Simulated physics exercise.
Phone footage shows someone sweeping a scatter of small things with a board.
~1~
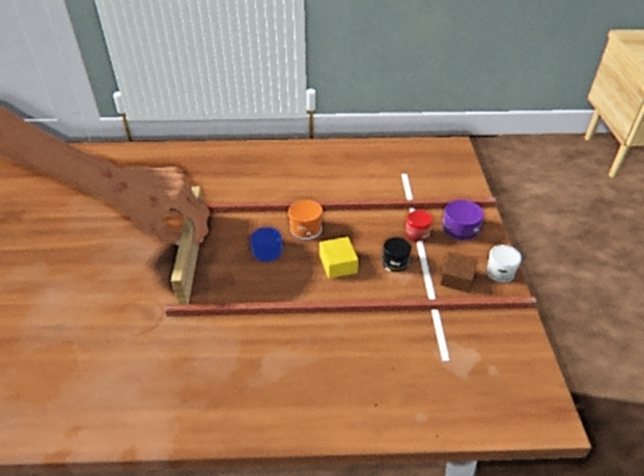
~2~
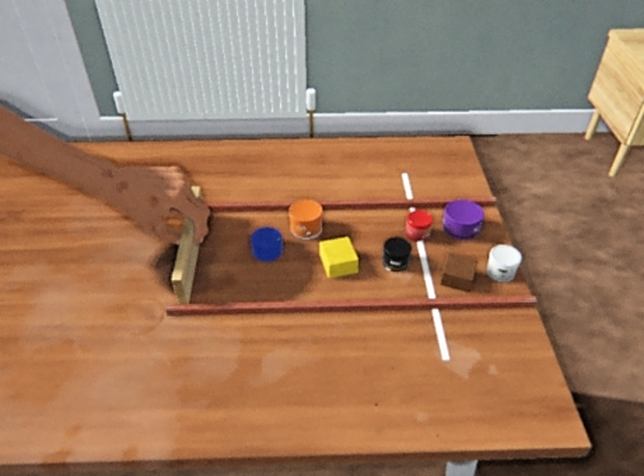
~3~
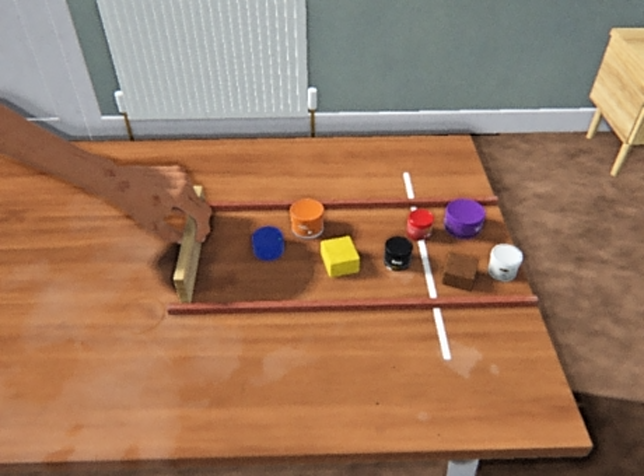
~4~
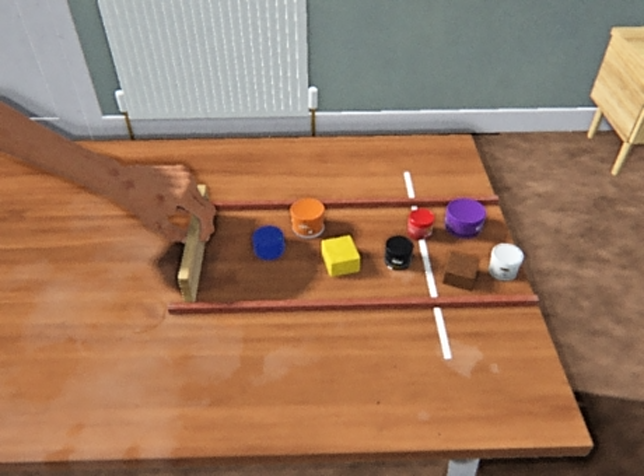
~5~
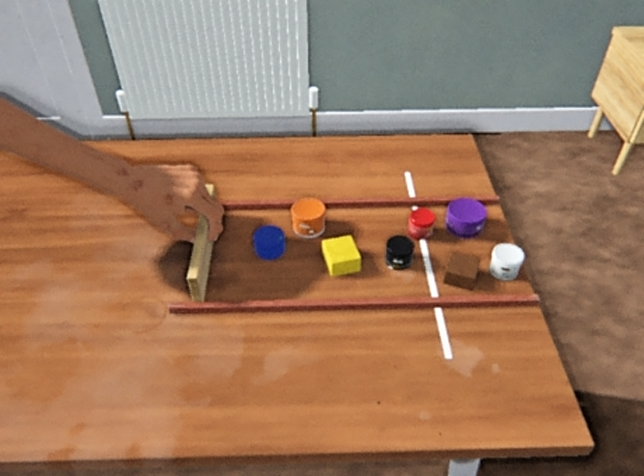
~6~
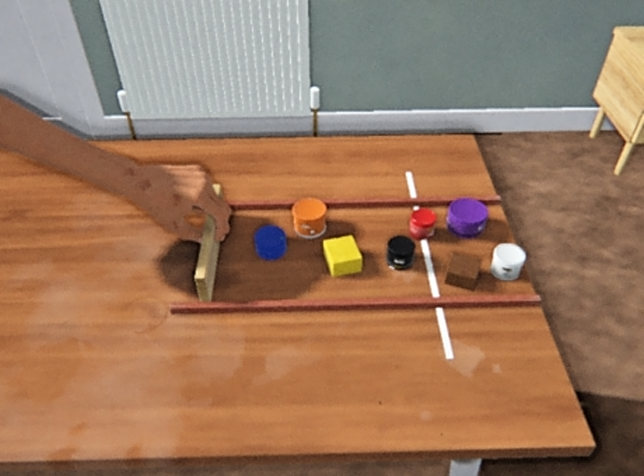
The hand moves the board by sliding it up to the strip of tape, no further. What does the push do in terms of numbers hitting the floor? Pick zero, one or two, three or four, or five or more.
It sends zero to the floor.
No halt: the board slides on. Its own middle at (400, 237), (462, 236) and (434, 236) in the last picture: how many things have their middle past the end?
Result per place: 0; 1; 0.
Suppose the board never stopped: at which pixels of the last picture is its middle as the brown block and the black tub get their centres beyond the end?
The middle is at (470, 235) when it's the brown block, and at (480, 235) when it's the black tub.
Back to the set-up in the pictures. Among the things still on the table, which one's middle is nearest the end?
White pot.
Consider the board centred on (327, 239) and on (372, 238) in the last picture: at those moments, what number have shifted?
The counts are 3 and 4.
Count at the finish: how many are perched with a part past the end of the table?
In total, 0 of them.
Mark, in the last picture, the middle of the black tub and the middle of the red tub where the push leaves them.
In the last picture the black tub sits at (467, 249) while the red tub sits at (459, 225).
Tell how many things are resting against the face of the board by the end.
Tally at the end: 3.
Early on, none off yet; white pot at rest near (507, 263); purple tub at rest near (467, 218); brown block at rest near (463, 271).
Finally, the number that fall off is zero.
